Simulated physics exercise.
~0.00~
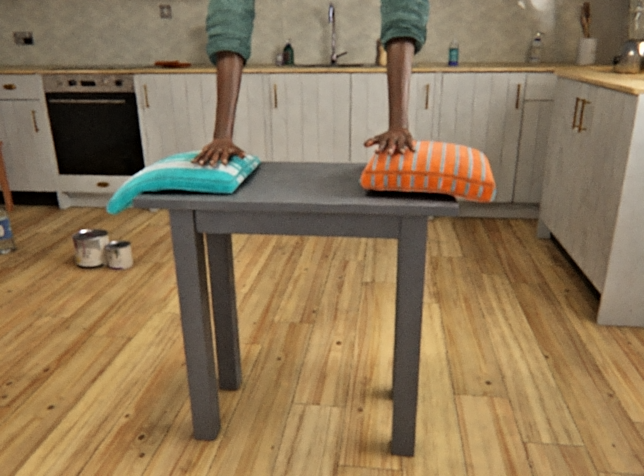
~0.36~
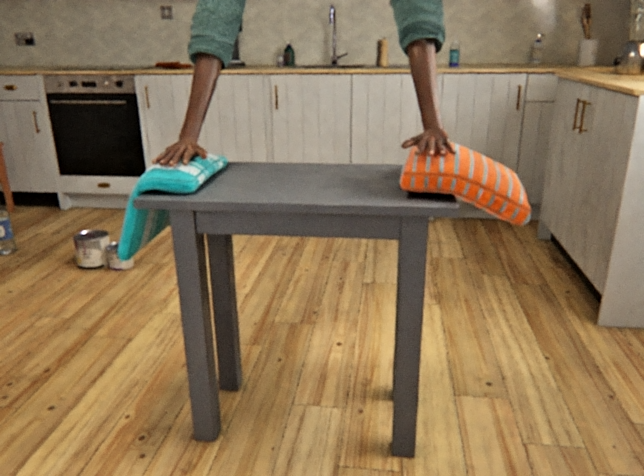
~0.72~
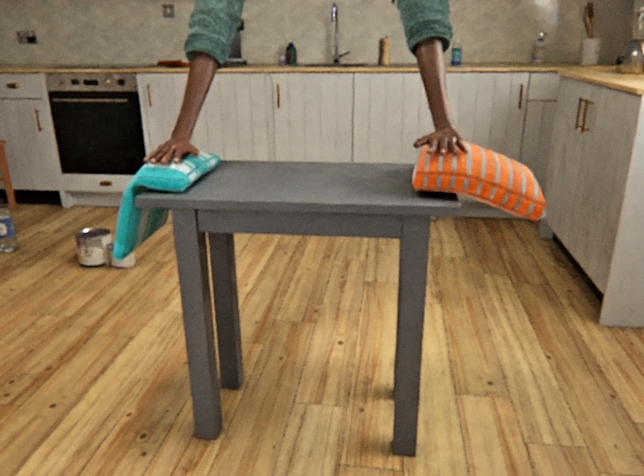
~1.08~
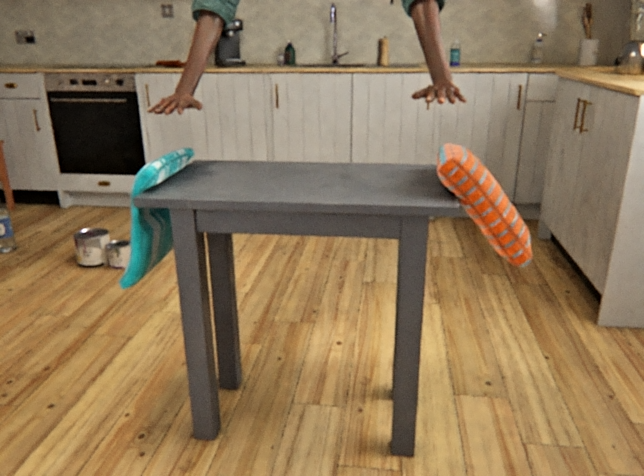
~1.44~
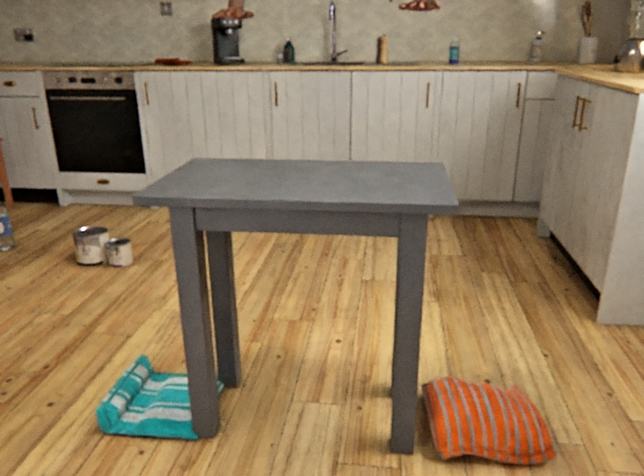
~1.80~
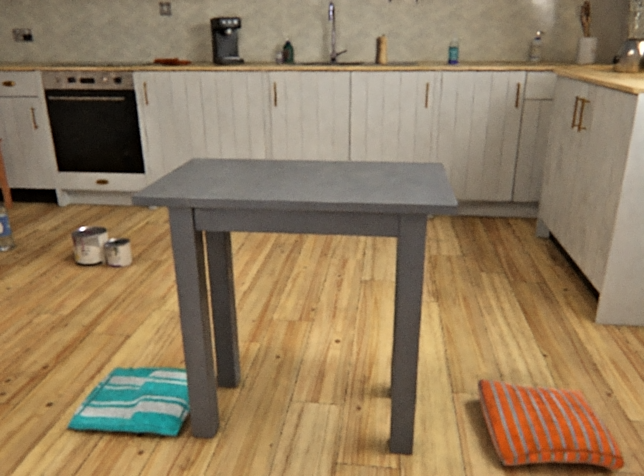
A turquoise folded blanket and an orange striped cushion were pushed apart by two hands to opposite ends of a gray table, then the hands let go and both slipped off the ends, finishing on the wooden floor.
